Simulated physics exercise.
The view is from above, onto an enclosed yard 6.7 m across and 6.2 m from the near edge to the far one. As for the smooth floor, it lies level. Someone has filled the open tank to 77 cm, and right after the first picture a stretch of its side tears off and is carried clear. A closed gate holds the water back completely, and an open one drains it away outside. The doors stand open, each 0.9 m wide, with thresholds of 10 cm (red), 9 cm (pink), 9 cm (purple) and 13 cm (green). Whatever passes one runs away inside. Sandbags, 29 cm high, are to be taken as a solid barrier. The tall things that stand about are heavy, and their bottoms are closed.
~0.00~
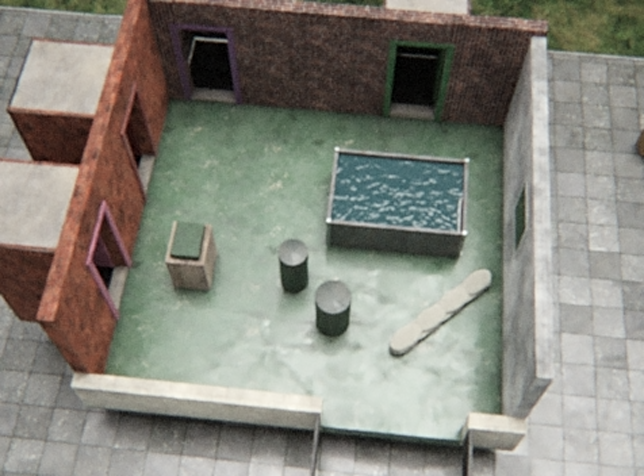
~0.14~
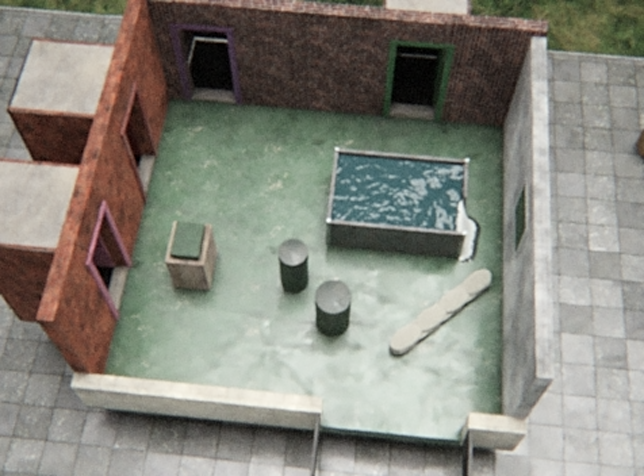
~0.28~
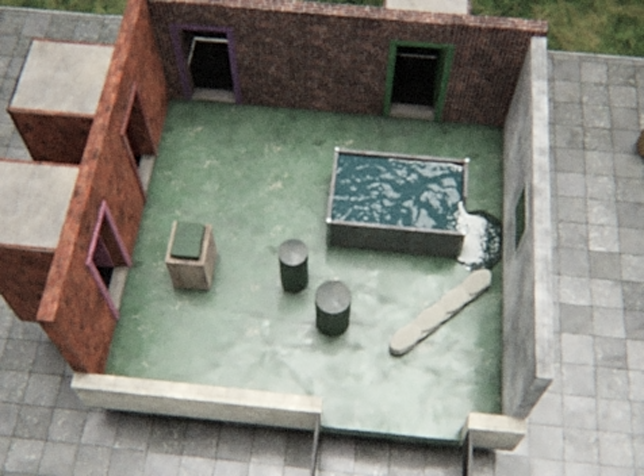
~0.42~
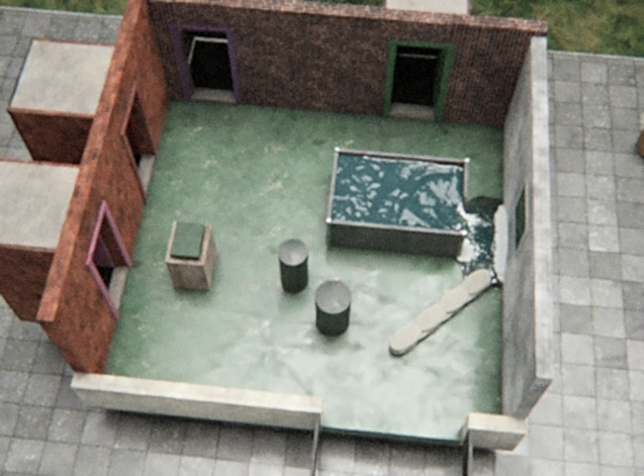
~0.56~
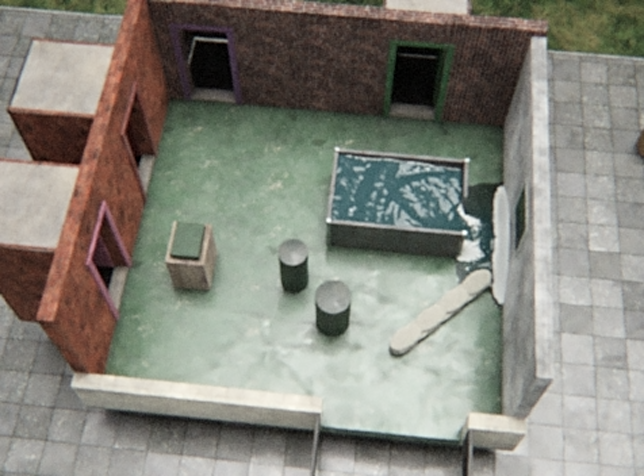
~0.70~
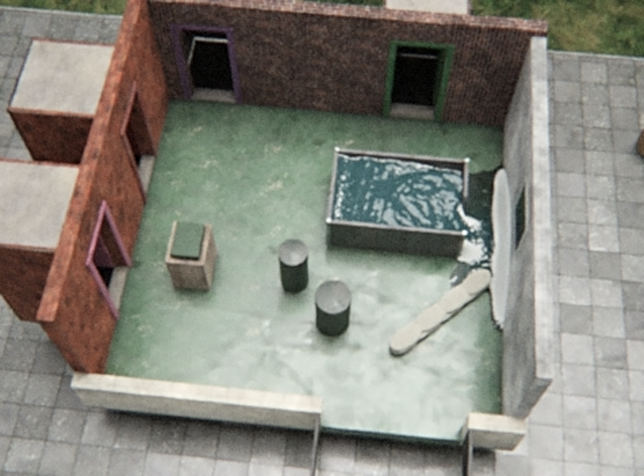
Open tank of dark water in a walled yard, pouring from its right side and spreading along the pale right wall.
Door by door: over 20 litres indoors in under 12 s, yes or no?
Red door: No, pink door: No, purple door: No, green door: No.
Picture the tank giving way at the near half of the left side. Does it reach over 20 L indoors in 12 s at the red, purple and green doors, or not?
Door by door - red: Out of bounds, purple: Out of bounds, green: Within bounds.
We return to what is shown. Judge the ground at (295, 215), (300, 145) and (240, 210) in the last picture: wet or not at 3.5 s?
Listed in sequence, the spots are bone dry, drenched and bone dry.
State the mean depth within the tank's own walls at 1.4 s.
Some 56 cm.
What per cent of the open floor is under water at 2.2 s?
Wet share: Near 30 percent.
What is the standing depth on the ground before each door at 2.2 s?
You'd get red at 0 cm, pink at 0 cm, purple at 0 cm, and green at 14 cm.
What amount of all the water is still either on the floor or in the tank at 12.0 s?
Roughly 76 percent.
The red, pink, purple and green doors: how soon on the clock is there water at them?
Arrival: Red 5.0 s, pink 6.5 s, purple 3.6 s, green 1.6 s.
After 1.4 s water covers 20 % of the floor and is deepest (56 cm) near (492, 245); red door not reached, pink door not reached, purple door not reached, green door not reached.
After 2.2 s water covers 30 % of the floor and is deepest (48 cm) near (492, 245); red door not reached, pink door not reached, purple door not reached, green door 14 cm at the sill, 0 L in.
After 3.5 s water covers 50 % of the floor and is deepest (34 cm) near (492, 245); red door not reached, pink door not reached, purple door not reached, green door 12 cm at the sill, 2 L in.
After 7.0 s water covers 85 % of the floor and is deepest (20 cm) near (492, 254); red door 8 cm at the sill, 0 L in, pink door 3 cm at the sill, 0 L in, purple door 6 cm at the sill, 0 L in, green door 8 cm at the sill, 3 L in.
After 12.0 s water covers 95 % of the floor and is deepest (10 cm) near (502, 255); red door 6 cm at the sill, 0 L in, pink door 5 cm at the sill, 0 L in, purple door 7 cm at the sill, 3 L in, green door 4 cm at the sill, 3 L in.
